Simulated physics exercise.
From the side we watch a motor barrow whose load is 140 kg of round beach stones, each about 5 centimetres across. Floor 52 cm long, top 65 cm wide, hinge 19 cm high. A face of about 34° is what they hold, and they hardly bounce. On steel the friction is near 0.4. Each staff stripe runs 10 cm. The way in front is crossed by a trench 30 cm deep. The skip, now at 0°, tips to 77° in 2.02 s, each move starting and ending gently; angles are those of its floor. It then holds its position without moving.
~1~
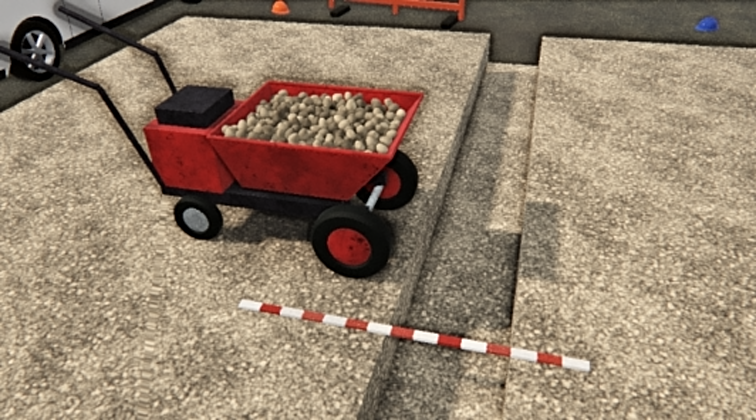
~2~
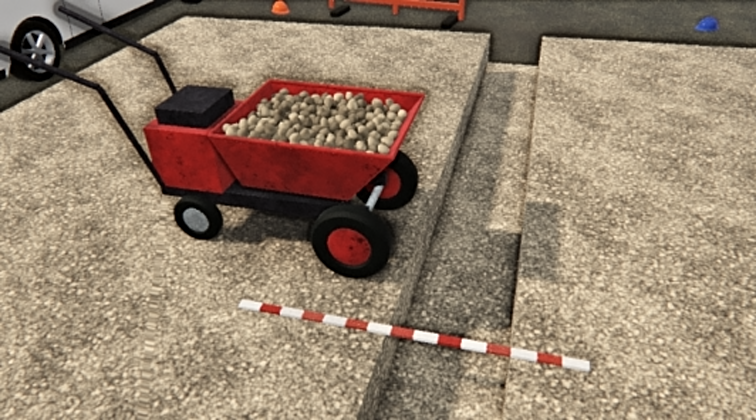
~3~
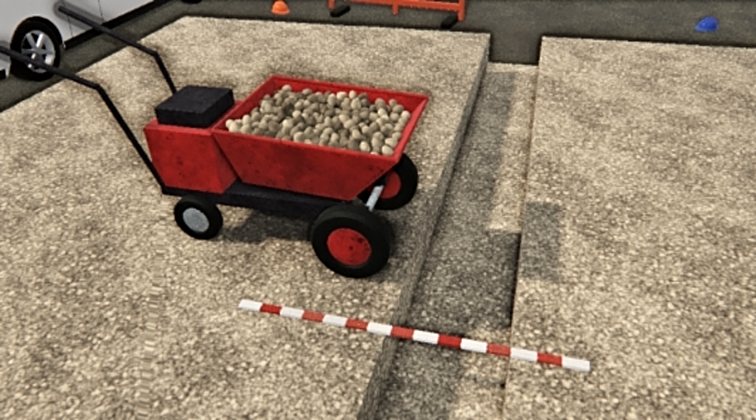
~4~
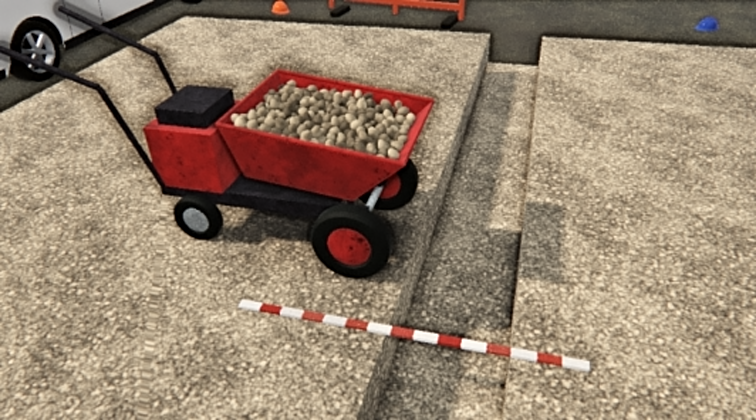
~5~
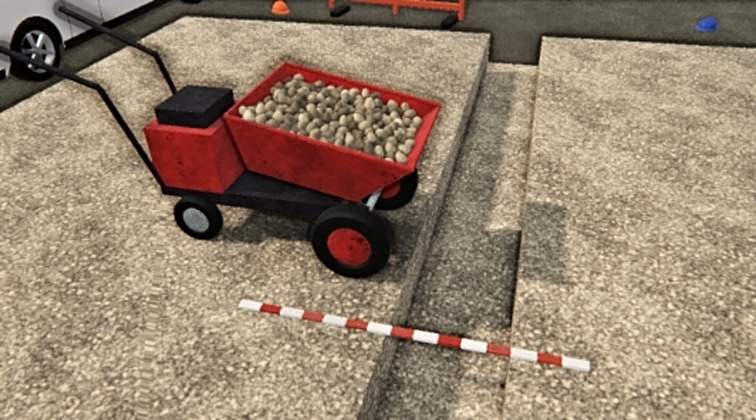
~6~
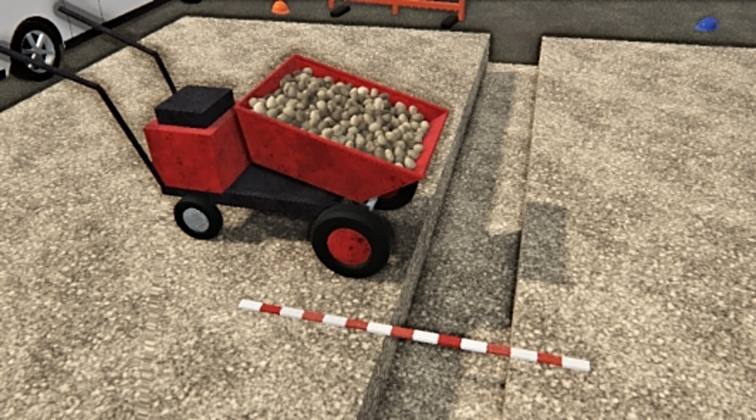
On pebbly paving beside a trench, a red barrow's stone-filled skip slowly tilts forward to the right.
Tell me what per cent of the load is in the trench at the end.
Some 80 per cent.
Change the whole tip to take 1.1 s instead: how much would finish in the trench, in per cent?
Near 70 per cent.
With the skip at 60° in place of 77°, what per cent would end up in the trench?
Roughly 80%.
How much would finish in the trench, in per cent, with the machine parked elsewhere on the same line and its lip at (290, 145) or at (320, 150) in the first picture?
Result: Close to 80 then close to 100 per cent.
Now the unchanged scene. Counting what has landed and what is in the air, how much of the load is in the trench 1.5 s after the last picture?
Close to 65 per cent at that time.
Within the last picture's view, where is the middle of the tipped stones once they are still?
I'd put it close to (492, 290).
Then, 0.9 s after the last picture the floor is at 65°, 87 % in the skip, 13 % in the trench; the foremost stones are at (517, 266).
Then, 1.5 s after the last picture the floor is at 77°, 15 % in the skip, 66 % in the trench, 20 % past the trench; the foremost stones are at (654, 271).
Then, 1.9 s after the last picture the floor is at 77°, 1 % in the skip, 79 % in the trench, 20 % past the trench; the foremost stones are at (687, 273).
Then, 3.8 s after the last picture the floor is at 77°, 0 % in the skip, 80 % in the trench, 20 % past the trench; the foremost stones are at (692, 273).
